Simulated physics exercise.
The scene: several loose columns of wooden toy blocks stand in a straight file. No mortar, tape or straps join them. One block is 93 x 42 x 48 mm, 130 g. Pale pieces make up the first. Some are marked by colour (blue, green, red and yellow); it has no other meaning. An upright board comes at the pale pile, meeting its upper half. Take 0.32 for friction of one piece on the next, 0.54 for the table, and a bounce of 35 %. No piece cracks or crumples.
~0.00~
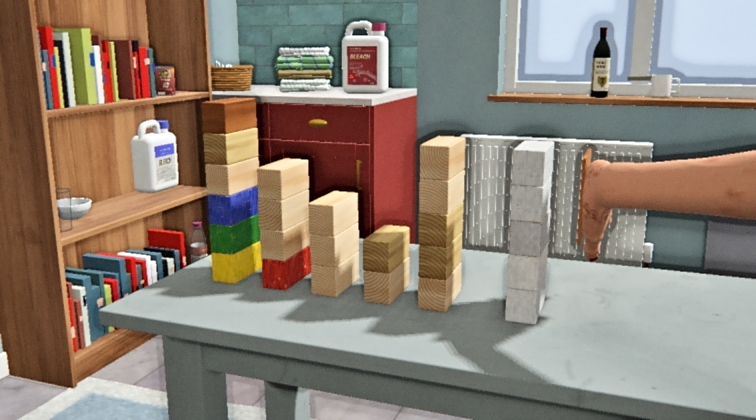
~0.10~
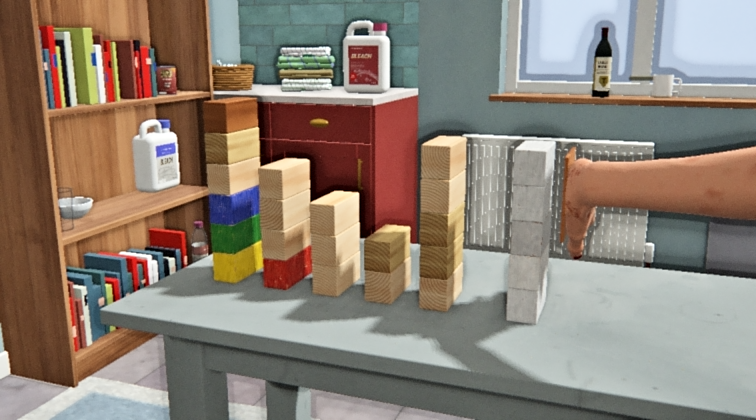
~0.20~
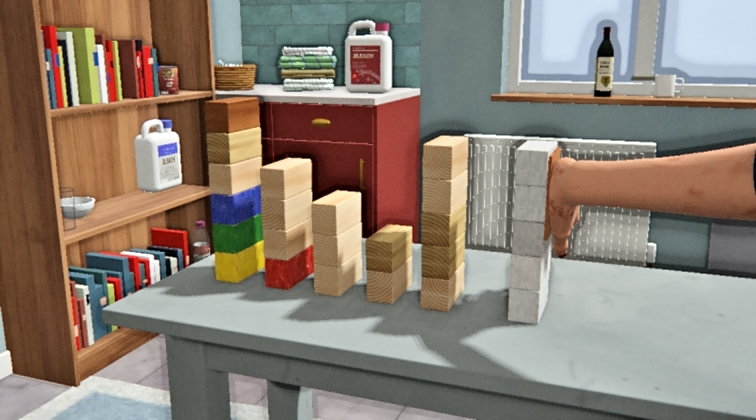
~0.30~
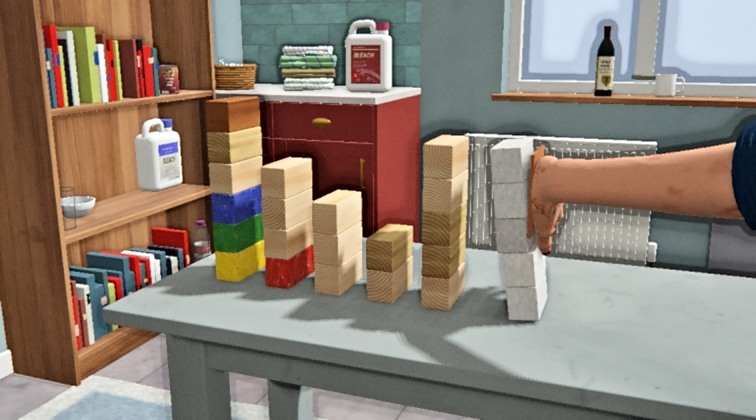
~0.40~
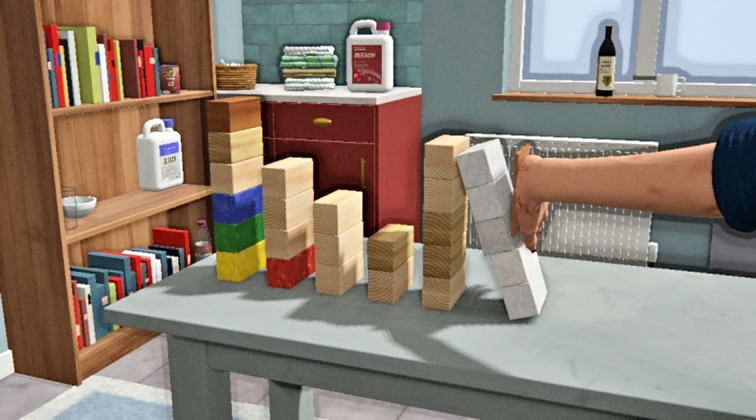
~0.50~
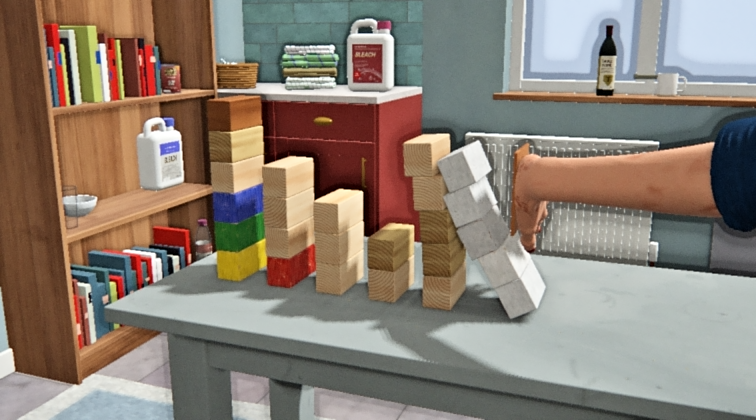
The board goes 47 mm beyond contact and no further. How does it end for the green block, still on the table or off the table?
In the end the green block drops off.
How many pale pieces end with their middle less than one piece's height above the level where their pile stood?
2 pale pieces.
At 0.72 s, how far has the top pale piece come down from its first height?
About 6 cm.
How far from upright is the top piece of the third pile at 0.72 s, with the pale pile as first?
It leans some 0°.
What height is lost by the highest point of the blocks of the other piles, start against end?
About 19 cm.
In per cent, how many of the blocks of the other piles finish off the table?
Roughly 35 per cent of them.
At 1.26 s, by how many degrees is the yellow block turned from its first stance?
About 10°.
Around 0.72 s, 5 of the pale pile down; none of the 20 other blocks off the table, 7 disturbed; green block unmoved.
Around 1.26 s, 5 of the pale pile down; none of the 20 other blocks off the table, 18 disturbed; green block tipped 12°; red block tipped 27°.
Around 1.70 s, 5 of the pale pile down; 4 of the 20 other blocks off the table; green block upside down; blue block upside down.
Around 2.10 s, 5 of the pale pile down; 7 of the 20 other blocks off the table; green block tipped 18°, 72 cm lower; blue block upside down.
Finally (2.3 s), 5 of the pale pile down; 7 of the 20 other blocks off the table; green block on its side; red block on its side; yellow block on its side. Seen by the last camera, middles, red block near (272, 263).
